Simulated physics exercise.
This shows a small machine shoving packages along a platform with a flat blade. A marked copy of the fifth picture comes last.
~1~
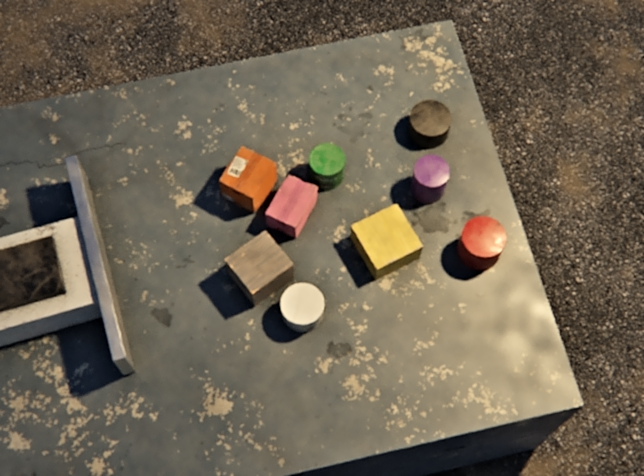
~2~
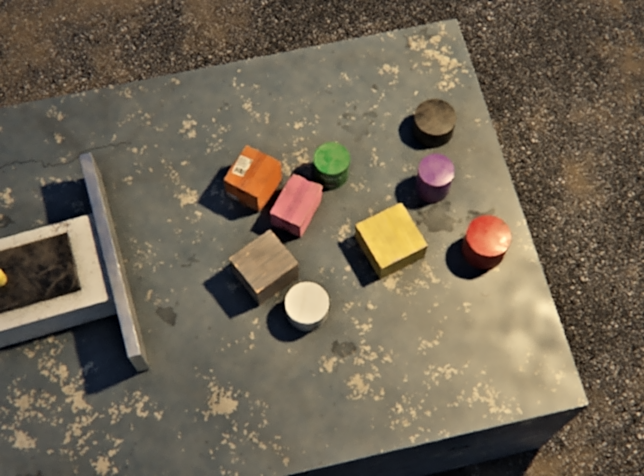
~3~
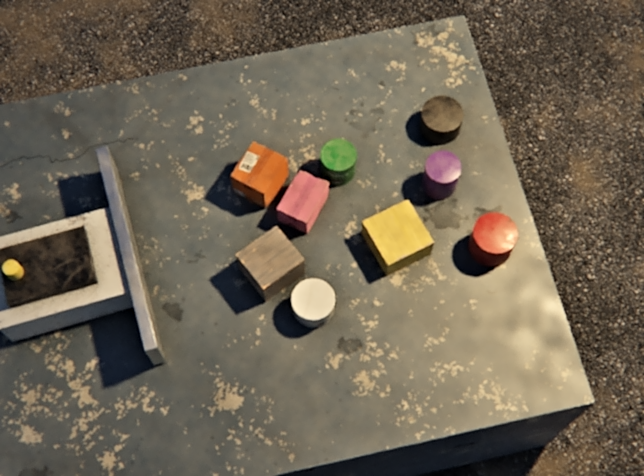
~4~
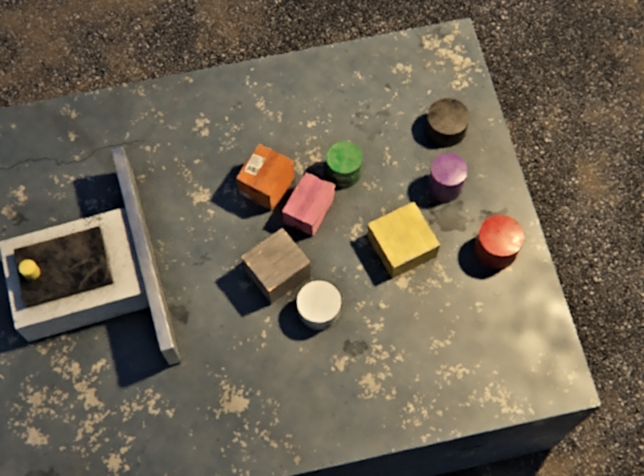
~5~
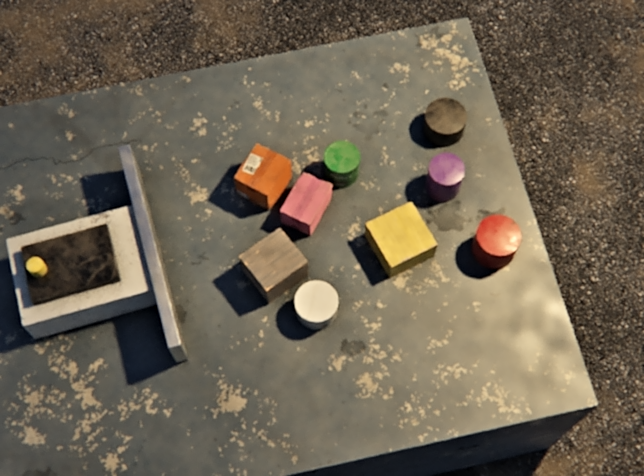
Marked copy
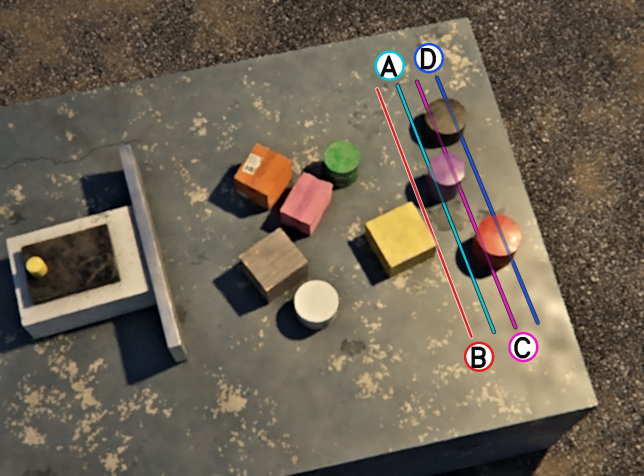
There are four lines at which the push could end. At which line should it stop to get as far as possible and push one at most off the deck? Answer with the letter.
A.
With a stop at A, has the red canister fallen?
Yes.
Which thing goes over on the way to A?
The red canister.
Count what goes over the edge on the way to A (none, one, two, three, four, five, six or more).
In all, one.
On the marked copy, A at (443, 202); B at (422, 206); C at (463, 197); D at (484, 193).
Taking A. A third of the way, robot (187, 239); orange parcel (277, 174); grey crate (302, 266).
Two thirds of the way, robot (294, 217); red canister (506, 241); yellow crate (451, 229).
When it is over, robot (376, 200); red canister over the edge; yellow crate (530, 215); one fallen.
As for the rest, B is within the limit but short; C drops three; D drops four.
